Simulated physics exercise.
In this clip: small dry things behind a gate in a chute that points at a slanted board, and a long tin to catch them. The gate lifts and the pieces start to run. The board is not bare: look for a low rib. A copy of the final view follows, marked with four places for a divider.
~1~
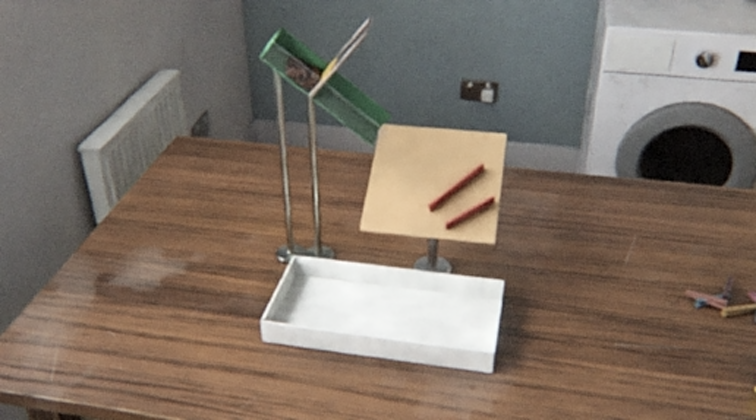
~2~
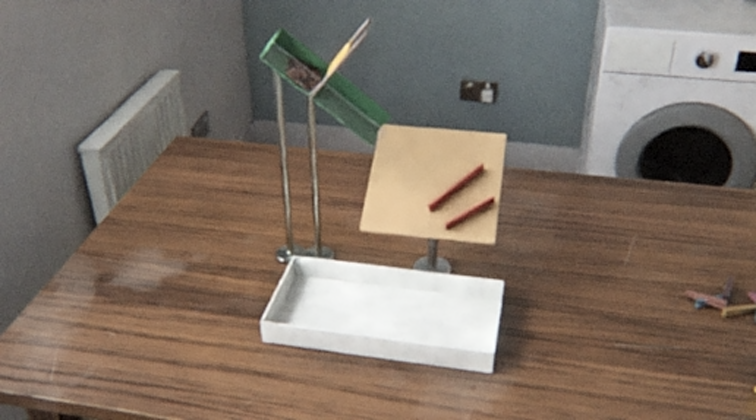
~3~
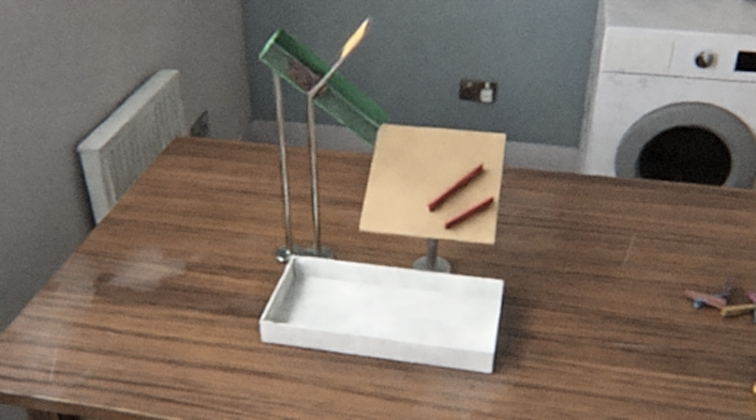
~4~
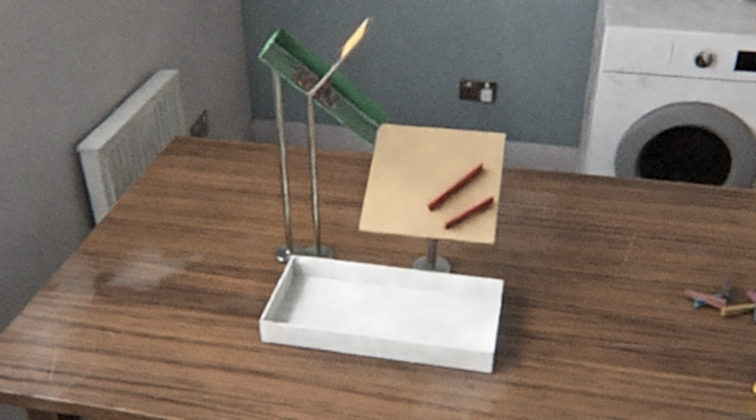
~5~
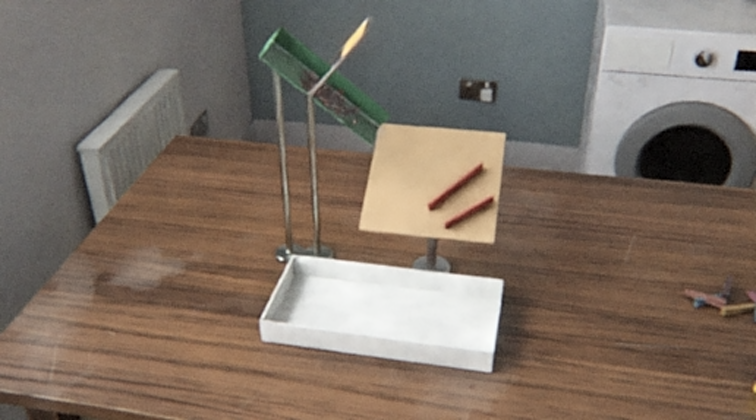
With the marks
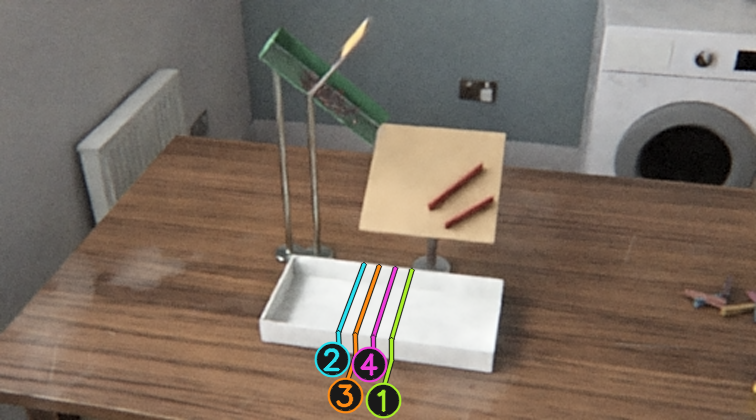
Small dark pieces slide down a green chute toward its lower end after the gate lifts, above a tilted pale board with two red ribs, while the white tin in front stays empty on the wooden table.
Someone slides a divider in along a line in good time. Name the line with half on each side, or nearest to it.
The answer is line 1.
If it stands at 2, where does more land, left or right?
The right side.
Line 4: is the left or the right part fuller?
Right.
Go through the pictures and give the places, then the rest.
The first picture shows load behind the gate at (307, 74), flat chocolate drops; lip of the chute at (376, 138), sloping fairly steeply.
The second picture shows middle of the board at (435, 181), tilted gently; middle of its low edge at (426, 236); of its high edge at (443, 129).
The third picture shows front corners of the tin at (261, 321) and (492, 352), empty; front of the load at (325, 86).
The fourth picture shows middle of the load at (316, 89); its front at (337, 105), about a third of the way to the lip; rib from (493, 196) to (445, 223); rib from (482, 163) to (428, 205).
The fifth picture shows middle of the load at (327, 97); its front at (355, 122), about two thirds of the way to the lip.
On the marked copy, line 1 crosses the front rim at (391, 338); line 2 crosses the front rim at (338, 331); line 3 crosses the front rim at (355, 333); line 4 crosses the front rim at (373, 336).
With 1, of what is caught, about half on the left of the divider, about half on the right.
With 2, of what is caught, none on the left of the divider, all on the right.
With 3, of what is caught, a stray few on the left of the divider, nearly all on the right.
With 4, of what is caught, a small part on the left of the divider, most on the right.
